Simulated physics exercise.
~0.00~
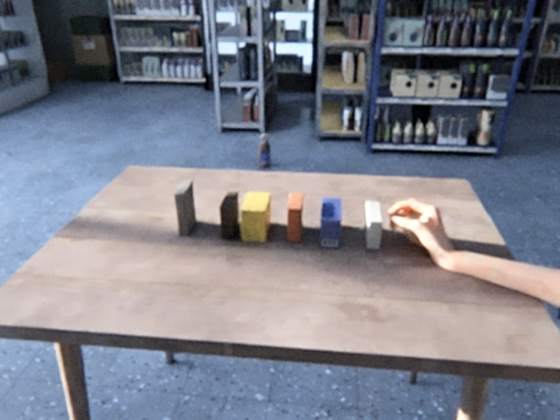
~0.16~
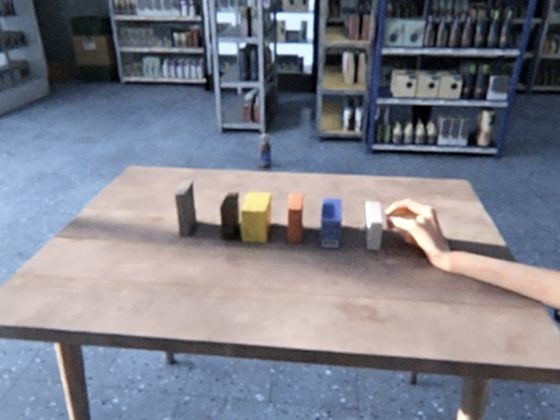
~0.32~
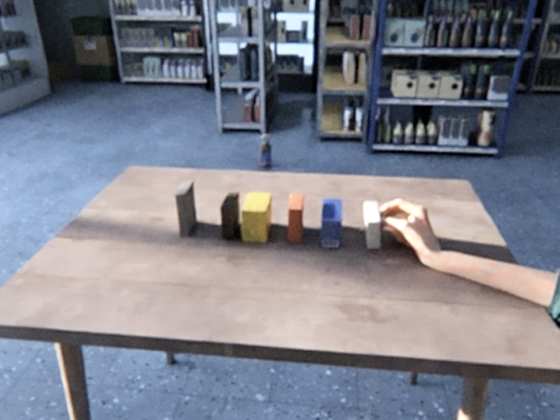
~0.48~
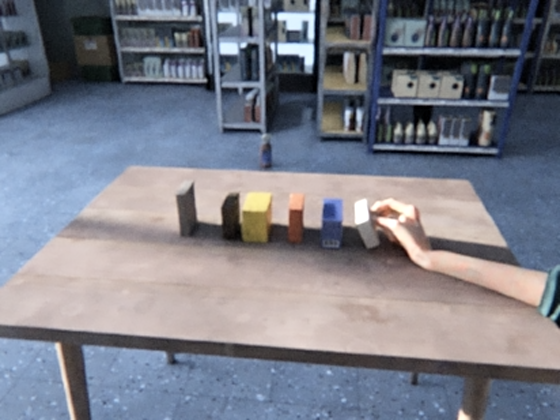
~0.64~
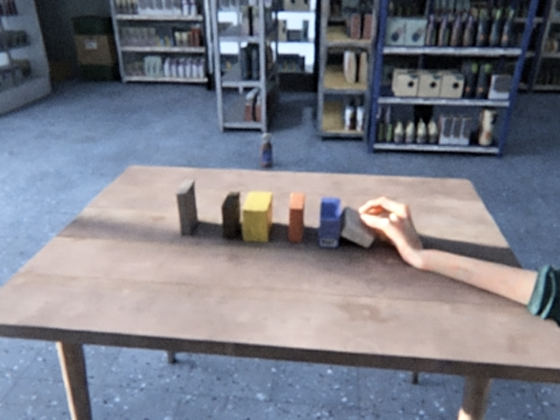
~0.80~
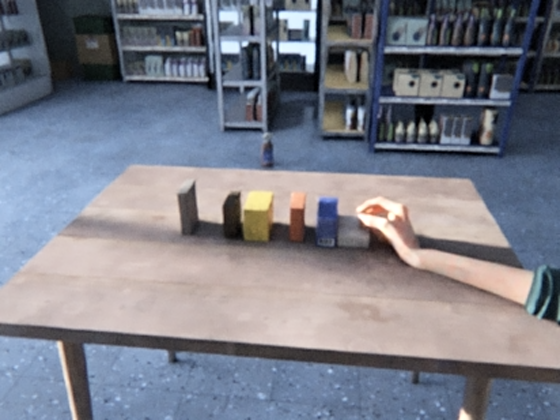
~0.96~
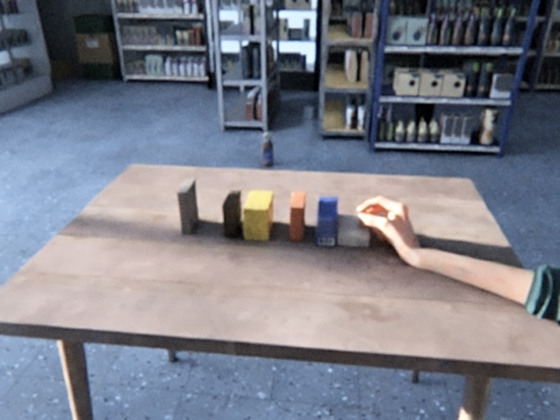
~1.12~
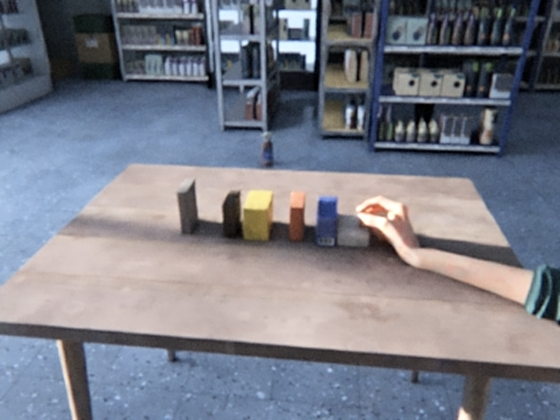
We see six upright blocks in a row on a wooden table as a hand nudges the white one at the right end leftward. It tips over and comes to rest on its side beside the blue one, which stays standing with the orange, yellow, black and grey ones.
